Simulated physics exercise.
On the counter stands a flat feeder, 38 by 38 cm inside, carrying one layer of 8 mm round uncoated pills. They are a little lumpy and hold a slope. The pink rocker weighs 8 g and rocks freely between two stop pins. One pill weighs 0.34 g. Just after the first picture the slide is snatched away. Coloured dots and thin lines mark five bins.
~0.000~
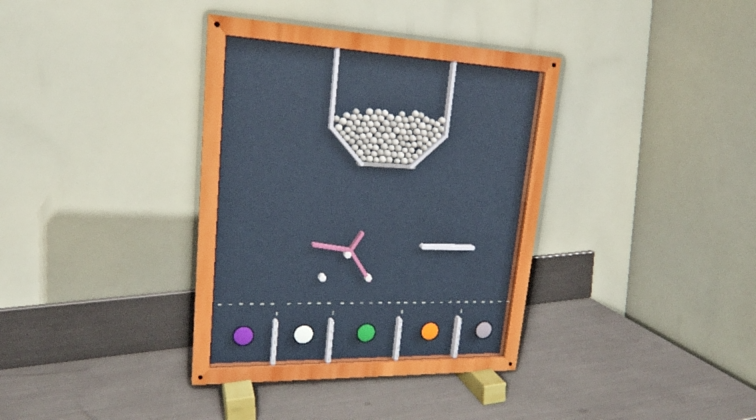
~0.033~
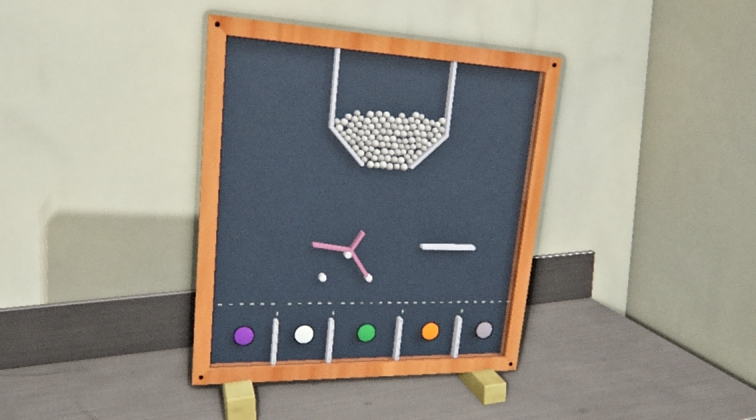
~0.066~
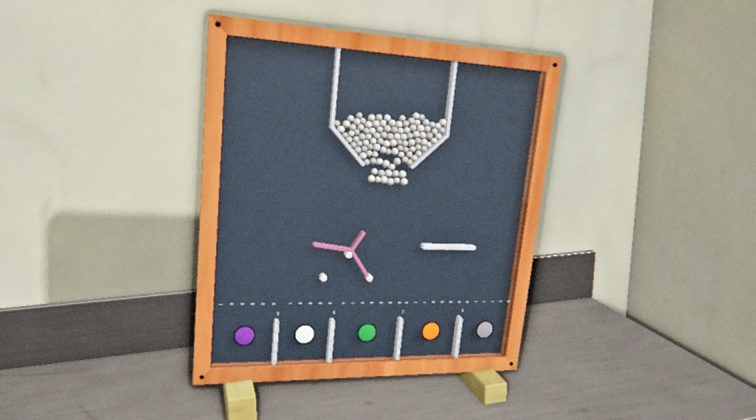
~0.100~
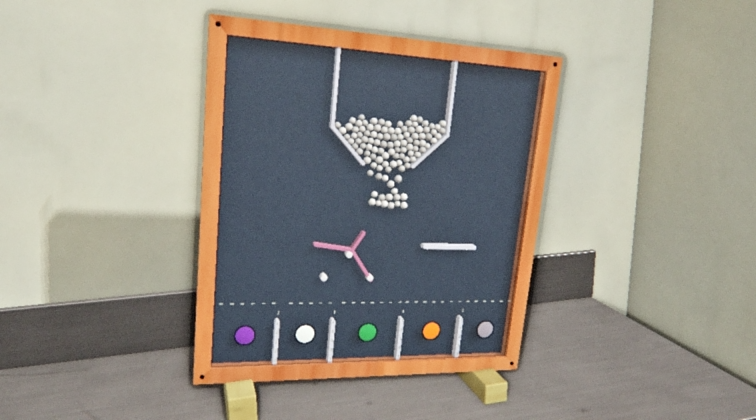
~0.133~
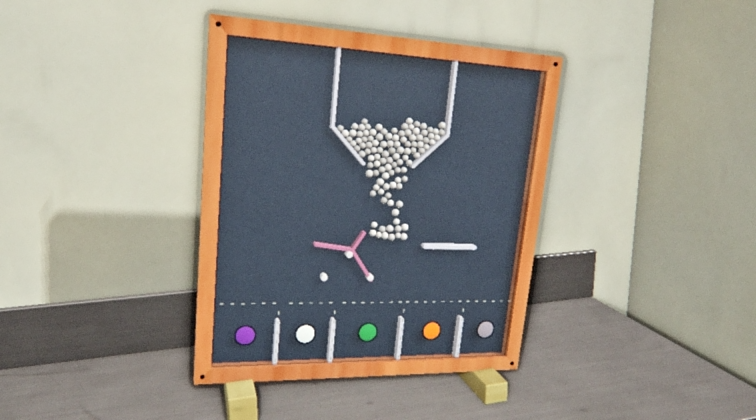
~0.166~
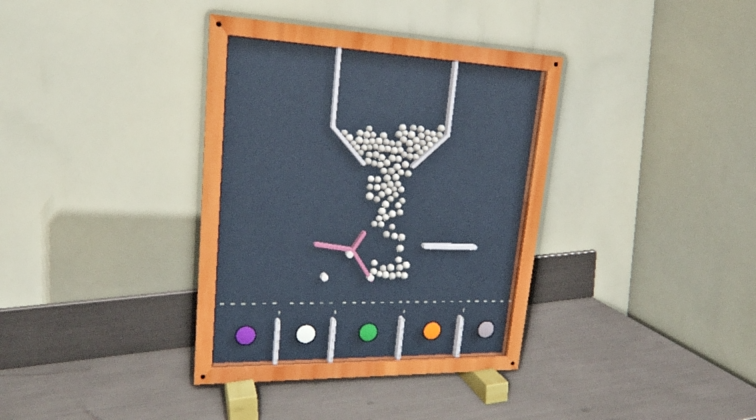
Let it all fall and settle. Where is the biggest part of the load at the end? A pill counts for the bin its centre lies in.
Green.
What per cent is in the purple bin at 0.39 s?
Roughly 0 per cent.
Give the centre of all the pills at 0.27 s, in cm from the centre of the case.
Some 1 cm right and 5 cm below.
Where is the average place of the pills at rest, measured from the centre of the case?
Some 1 cm right and 16 cm below.
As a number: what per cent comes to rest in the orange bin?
Some 30 per cent.
After 0.27 s, orange 5 %, green 30 %; pink rocker right end down 37°.
After 0.39 s, orange 20 %, green 55 %; pink rocker right end down 37°.
After 0.62 s, orange 30 %, green 70 %; pink rocker right end down 37°.
At rest by 1.6 s, orange 30 %, purple 0 %, green 70 %, white 0 %, grey 0 %; pink rocker right end down 37°.
